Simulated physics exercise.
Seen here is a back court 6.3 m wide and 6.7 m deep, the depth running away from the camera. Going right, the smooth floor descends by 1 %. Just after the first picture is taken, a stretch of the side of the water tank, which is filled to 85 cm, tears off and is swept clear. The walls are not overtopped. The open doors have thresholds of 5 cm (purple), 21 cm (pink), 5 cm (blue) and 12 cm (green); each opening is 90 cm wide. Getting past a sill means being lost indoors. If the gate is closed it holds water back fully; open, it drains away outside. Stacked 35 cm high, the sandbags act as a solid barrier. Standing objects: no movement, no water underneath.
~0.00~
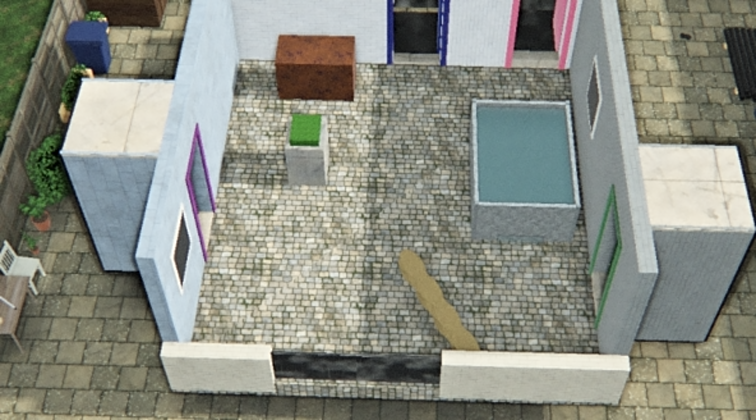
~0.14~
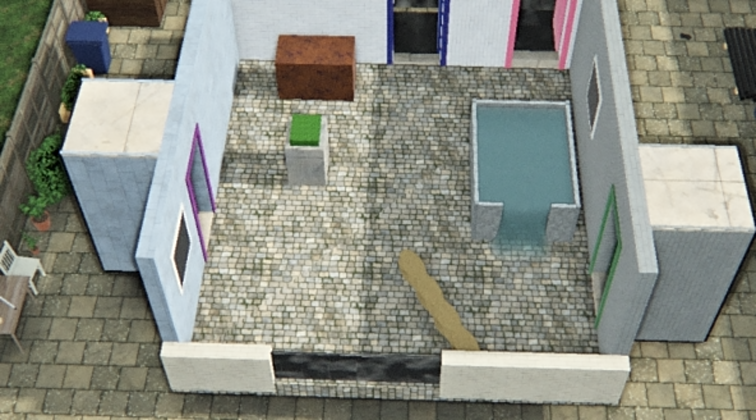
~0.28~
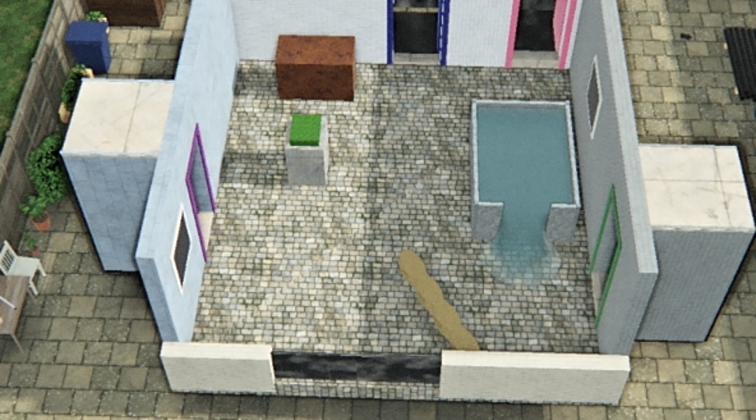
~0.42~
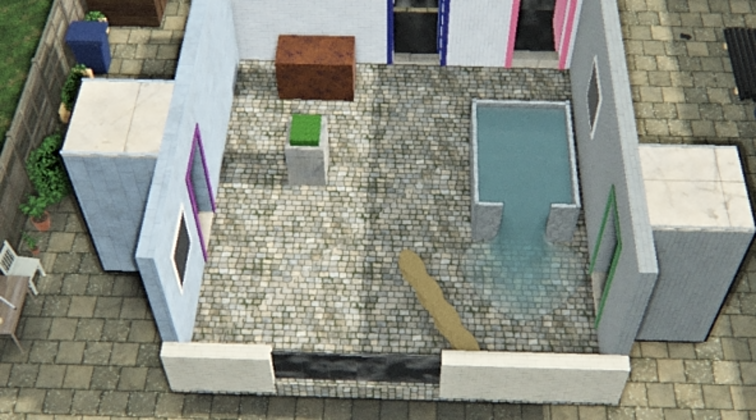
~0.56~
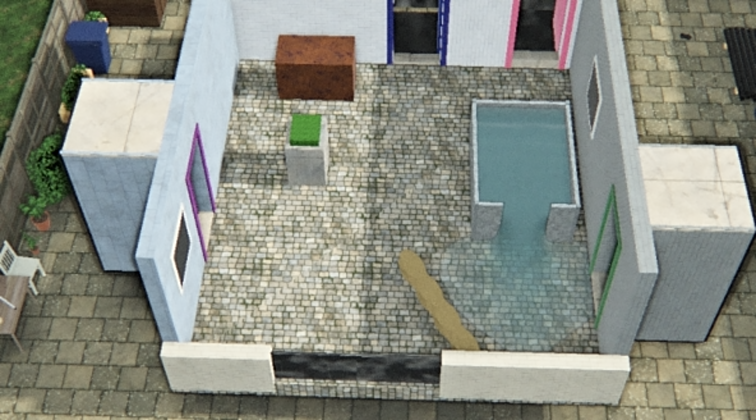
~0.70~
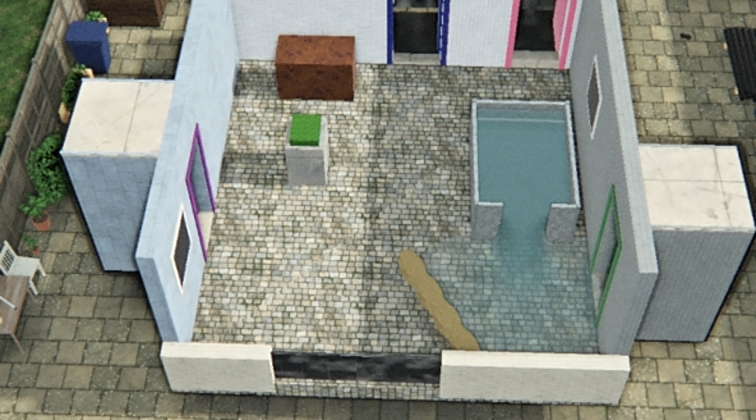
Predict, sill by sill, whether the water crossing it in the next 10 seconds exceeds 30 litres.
In order: Purple door: Within the limit; pink door: Within the limit; blue door: Past the limit; green door: Past the limit.
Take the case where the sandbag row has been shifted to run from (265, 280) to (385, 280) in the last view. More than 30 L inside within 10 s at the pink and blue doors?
At the pink door the limit is not reached, and at the blue door it is not reached.
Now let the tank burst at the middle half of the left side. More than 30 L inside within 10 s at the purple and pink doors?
For purple, too much; for pink, too little.
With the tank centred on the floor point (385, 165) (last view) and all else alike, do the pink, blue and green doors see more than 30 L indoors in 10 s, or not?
Lab note: Vs limit, pink door limit held; blue door limit held; green door limit held.
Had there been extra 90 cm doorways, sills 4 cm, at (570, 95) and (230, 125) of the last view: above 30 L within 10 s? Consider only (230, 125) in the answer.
Short of it.
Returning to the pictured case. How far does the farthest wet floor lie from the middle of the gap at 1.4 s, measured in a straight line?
Some 3.4 metres from the gap.
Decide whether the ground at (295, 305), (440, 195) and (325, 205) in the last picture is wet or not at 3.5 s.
Status of the three spots: Inundated, inundated, free of it.
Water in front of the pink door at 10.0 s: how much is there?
Roughly 10.0 centimetres.
After 1.4 s water covers 15 % of the floor and is deepest (52 cm) near (592, 380); purple door not reached, pink door not reached, blue door not reached, green door 20 cm at the sill, 11 L in.
After 2.2 s water covers 25 % of the floor and is deepest (45 cm) near (556, 379); purple door not reached, pink door not reached, blue door not reached, green door 21 cm at the sill, 35 L in.
After 3.5 s water covers 40 % of the floor and is deepest (31 cm) near (527, 298); purple door not reached, pink door not reached, blue door not reached, green door 29 cm at the sill, 144 L in.
After 6.0 s water covers 75 % of the floor and is deepest (24 cm) near (568, 379); purple door 2 cm at the sill, 0 L in, pink door 9 cm at the sill, 0 L in, blue door 10 cm at the sill, 4 L in, green door 22 cm at the sill, 309 L in.
After 10.0 s water covers 90 % of the floor and is deepest (16 cm) near (557, 253); purple door 2 cm at the sill, 0 L in, pink door 10 cm at the sill, 0 L in, blue door 10 cm at the sill, 64 L in, green door 14 cm at the sill, 375 L in.
